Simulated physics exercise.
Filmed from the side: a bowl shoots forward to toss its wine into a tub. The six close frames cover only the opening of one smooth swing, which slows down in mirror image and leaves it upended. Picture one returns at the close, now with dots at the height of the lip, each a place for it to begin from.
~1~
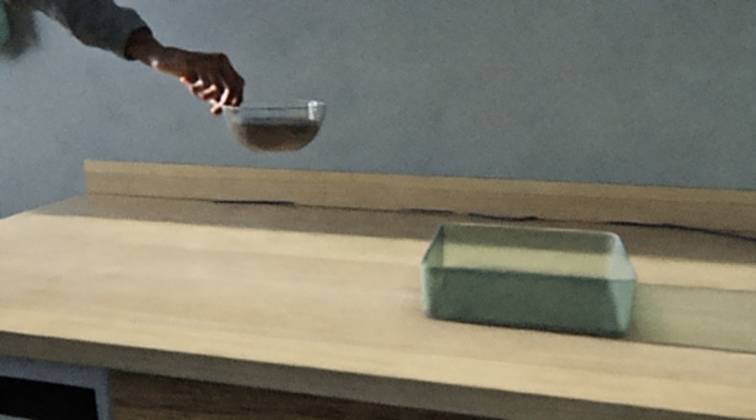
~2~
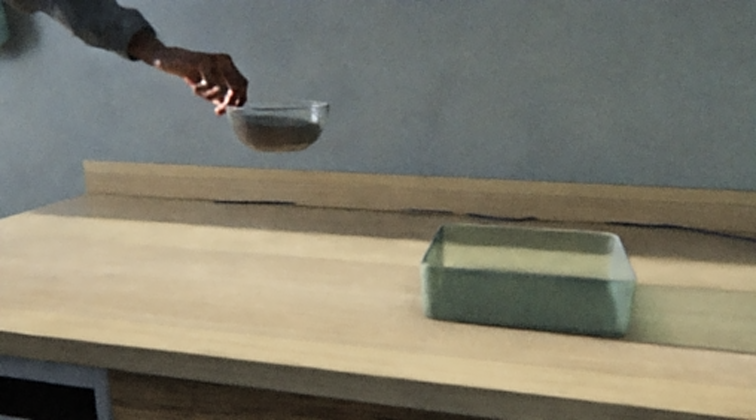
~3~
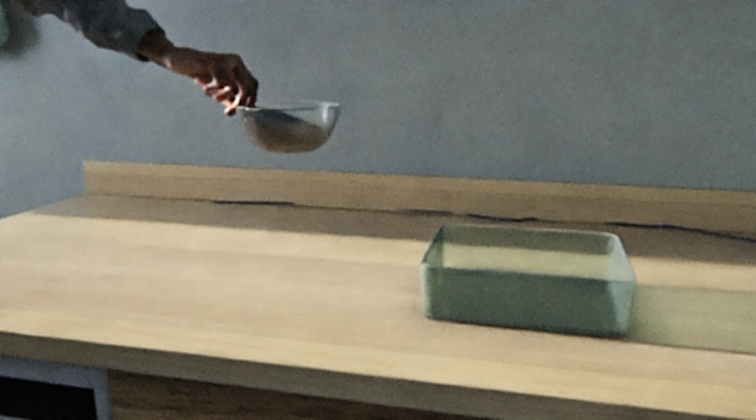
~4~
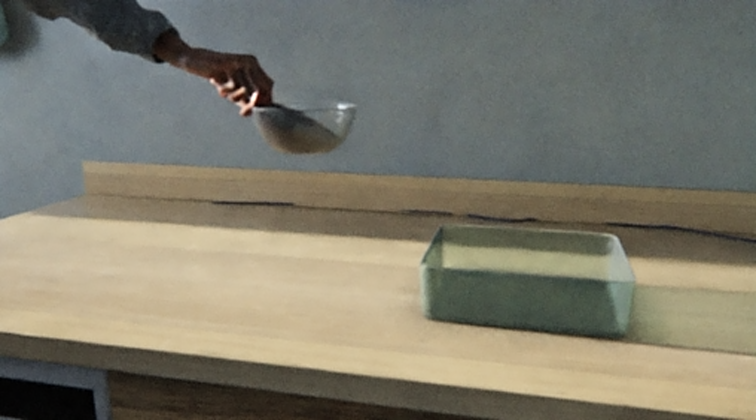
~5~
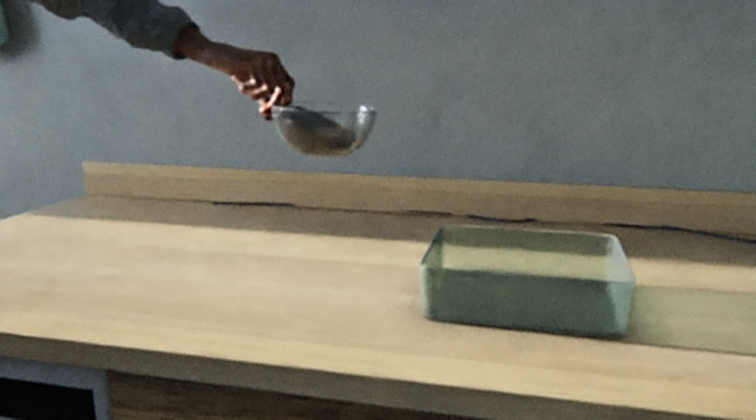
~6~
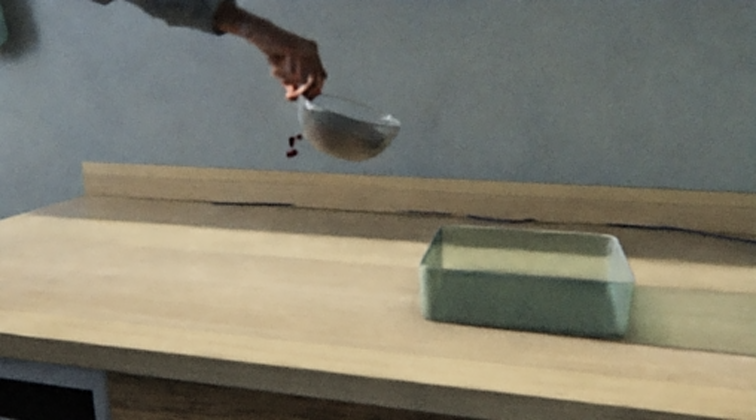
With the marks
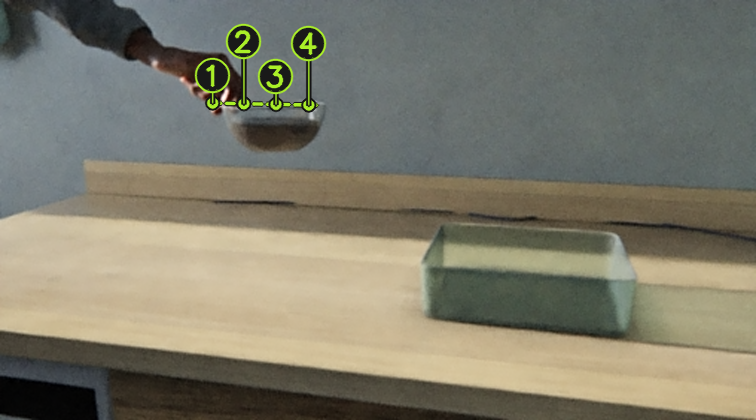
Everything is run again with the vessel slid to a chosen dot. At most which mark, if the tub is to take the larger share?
3.
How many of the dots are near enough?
Two of the four.
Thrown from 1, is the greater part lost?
Yes, that goes wrong.
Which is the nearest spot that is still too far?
2 it is.
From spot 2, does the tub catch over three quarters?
No, less.
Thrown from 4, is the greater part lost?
No, that is safe.
In lime, 1 at (212, 103); 2 at (243, 103); 3 at (275, 104); 4 at (308, 105).
For spot 1, about 0 % lands in the tub, 99 % falls short.
For spot 2, about 31 % lands in the tub, 63 % falls short and 7 % goes beside or beyond.
For spot 3, about 66 % lands in the tub, 21 % falls short and 14 % goes beside or beyond.
For spot 4, about 72 % lands in the tub, 6 % falls short and 22 % goes beside or beyond.
